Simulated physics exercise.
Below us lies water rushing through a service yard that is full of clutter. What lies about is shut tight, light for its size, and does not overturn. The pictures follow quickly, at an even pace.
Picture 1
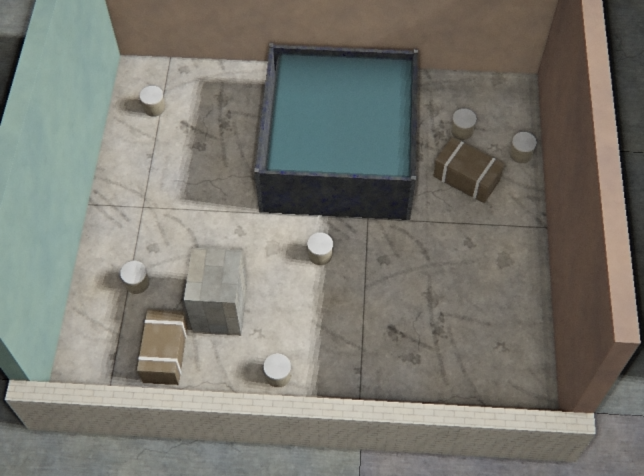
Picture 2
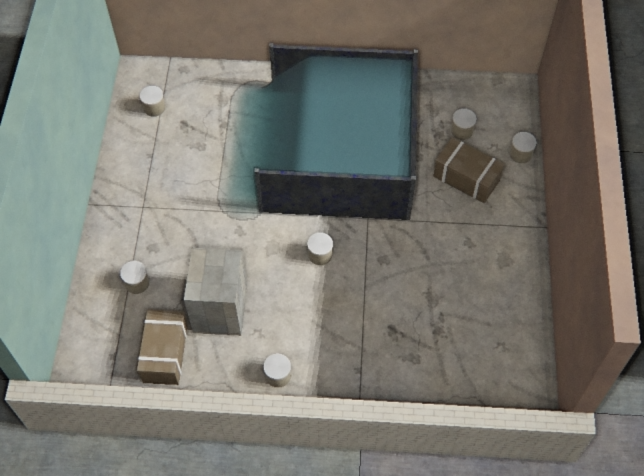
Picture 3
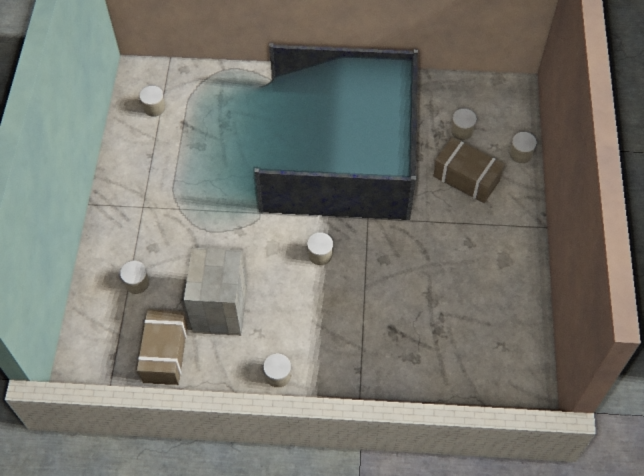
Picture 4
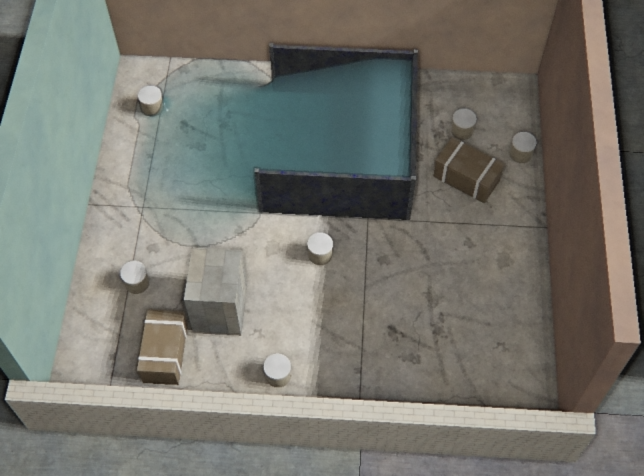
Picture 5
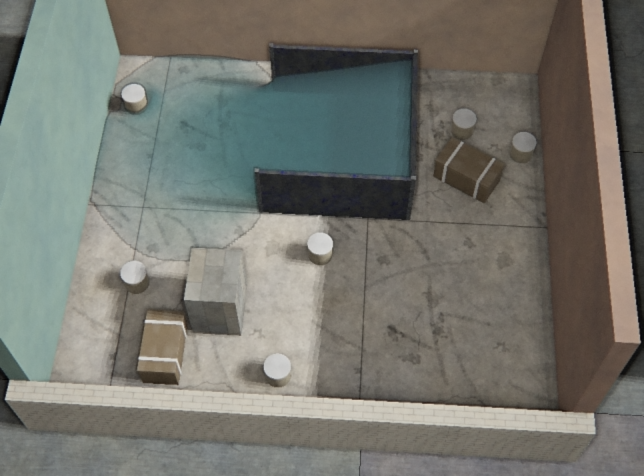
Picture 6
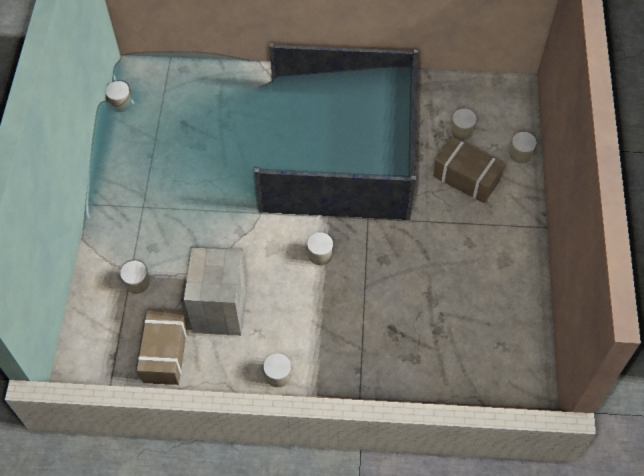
At first, teal water fills a dark-walled tank in a walled yard scattered with pale pails, boxes and a grey block. Then the tank's left side opens and the water spreads leftward across the floor toward the green wall, pushing the upper-left pail a short way left while the other objects stay put.
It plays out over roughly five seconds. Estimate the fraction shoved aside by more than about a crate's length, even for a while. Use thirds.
That comes to between one and two thirds.
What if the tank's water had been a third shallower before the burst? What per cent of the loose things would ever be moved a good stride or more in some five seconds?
Some 50 per cent.
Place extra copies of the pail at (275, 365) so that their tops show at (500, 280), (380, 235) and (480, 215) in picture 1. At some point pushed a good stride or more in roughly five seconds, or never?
One after the other: No, short of that, less than that.
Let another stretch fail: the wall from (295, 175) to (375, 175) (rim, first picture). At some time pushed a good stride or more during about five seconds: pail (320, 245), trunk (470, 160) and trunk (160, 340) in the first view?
In turn: That far or more, shifted that much, yes.
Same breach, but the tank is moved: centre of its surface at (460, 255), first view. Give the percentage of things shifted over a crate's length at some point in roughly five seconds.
About 80 per cent.
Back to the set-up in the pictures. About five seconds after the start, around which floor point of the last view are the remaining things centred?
Roughly at (459, 226).
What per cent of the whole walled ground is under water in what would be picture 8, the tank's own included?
Near 35 in a hundred.
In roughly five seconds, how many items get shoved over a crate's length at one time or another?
4 of them.
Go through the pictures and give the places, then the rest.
The first frame shows a pail at (151, 95), on the bottom; a pail at (133, 272) rests on the ground; 0 of 8 have shifted.
The second frame shows a pail at (151, 95) rests on the ground; a pail at (133, 272), on the bottom; 0 of 8 have shifted.
The third frame shows a pail at (151, 95), on the bottom; a pail at (133, 272) rests on the ground; 0 of 8 have shifted.
The fourth frame shows a pail at (150, 95), on the bottom; a pail at (133, 272) rests on the ground; 0 of 8 have shifted.
The fifth frame shows a pail at (133, 93), on the bottom, close to its start; a pail at (133, 272), on the bottom; 1 of 8 have shifted.
The sixth frame shows a pail at (117, 90), on the bottom, a stride from its start; a pail at (133, 272) rests on the ground; 1 of 8 have shifted.
A moment on, 1 of 8 are well off their spots; 1 afloat.
Next, 2 of 8 are well off their spots; 2 afloat.
Later, 4 of 8 are well off their spots; 2 afloat.
In the end, 4 of 8 are well off their spots, and 4 have been at some point; 2 afloat.
